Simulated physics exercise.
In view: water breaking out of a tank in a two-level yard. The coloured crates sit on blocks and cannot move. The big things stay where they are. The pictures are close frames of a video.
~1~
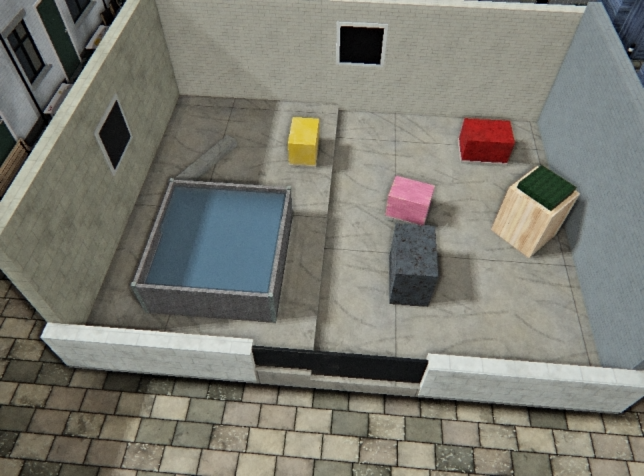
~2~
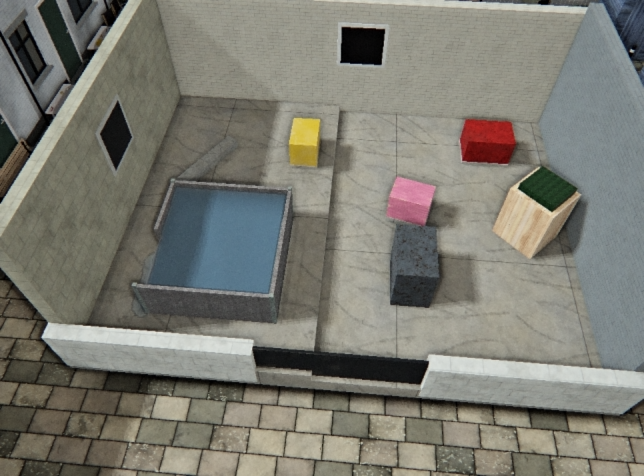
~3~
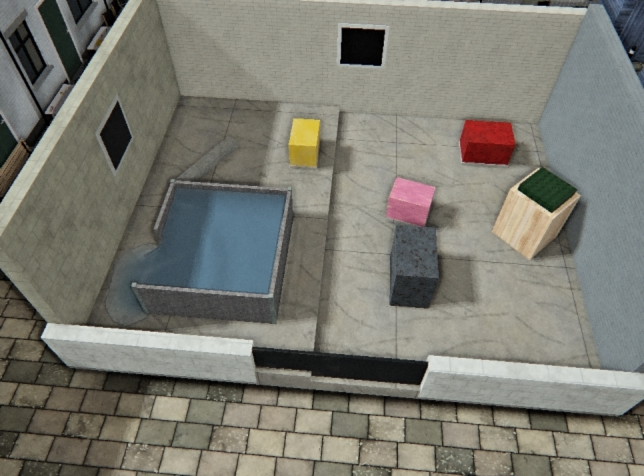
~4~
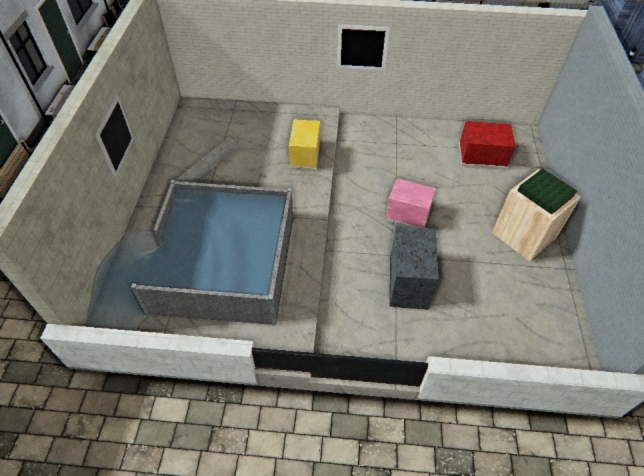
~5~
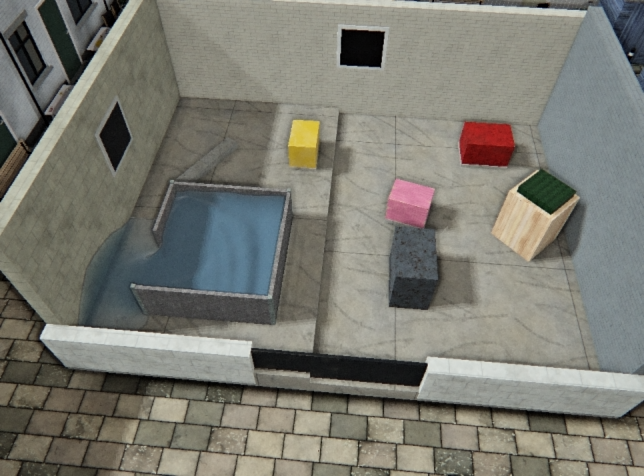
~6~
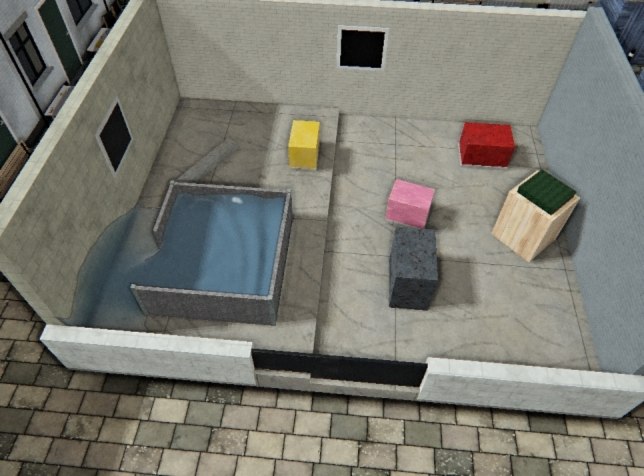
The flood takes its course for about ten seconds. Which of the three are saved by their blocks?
One by one: The pink crate stays dry; the red crate gets wet; the yellow crate gets wet.
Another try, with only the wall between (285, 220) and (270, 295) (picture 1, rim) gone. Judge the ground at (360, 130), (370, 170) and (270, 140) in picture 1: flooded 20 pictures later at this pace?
As listed: Under water, covered, free of water.
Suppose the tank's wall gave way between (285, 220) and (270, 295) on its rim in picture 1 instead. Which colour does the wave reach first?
First comes the pink one.
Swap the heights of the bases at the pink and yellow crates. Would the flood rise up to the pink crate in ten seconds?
Then: Pink takes water.
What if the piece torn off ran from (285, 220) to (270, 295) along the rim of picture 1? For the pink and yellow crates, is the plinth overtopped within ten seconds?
One by one: Pink crate ends up wet; yellow crate remains dry.
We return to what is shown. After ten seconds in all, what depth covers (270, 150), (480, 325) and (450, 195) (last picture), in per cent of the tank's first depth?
About 6, 8 and 8 per cent.
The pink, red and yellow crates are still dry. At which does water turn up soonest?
The yellow one.
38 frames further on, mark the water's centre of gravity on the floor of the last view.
Close to (281, 231).
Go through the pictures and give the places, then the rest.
In the first picture, the tank at (218, 236) is whole and still.
In the second picture, the front is at (144, 315), out from the gap at (156, 274).
In the third picture, water pours out at (156, 276) and has run to (130, 252).
In the fourth picture, water pours out at (157, 277) and has run to (123, 239).
In the fifth picture, water pours out at (156, 278) and has run to (129, 221).
In the sixth picture, the front is at (136, 207), out from the gap at (156, 278).
A moment on, water covers 15 % of the floor; the pink crate not reached, the red crate not reached, the yellow crate not reached.
Next, water covers 25 % of the floor; the pink crate not reached, the red crate not reached, the yellow crate not reached.
Then, water covers 50 % of the floor; the pink crate not reached, the red crate not reached, the yellow crate water round its plinth.
Later, water covers 80 % of the floor; the pink crate water round its plinth, the red crate water round its plinth, the yellow crate water round its plinth.
In the end, water covers 95 % of the floor; the pink crate stayed above the water, the red crate was topped, the yellow crate was topped.
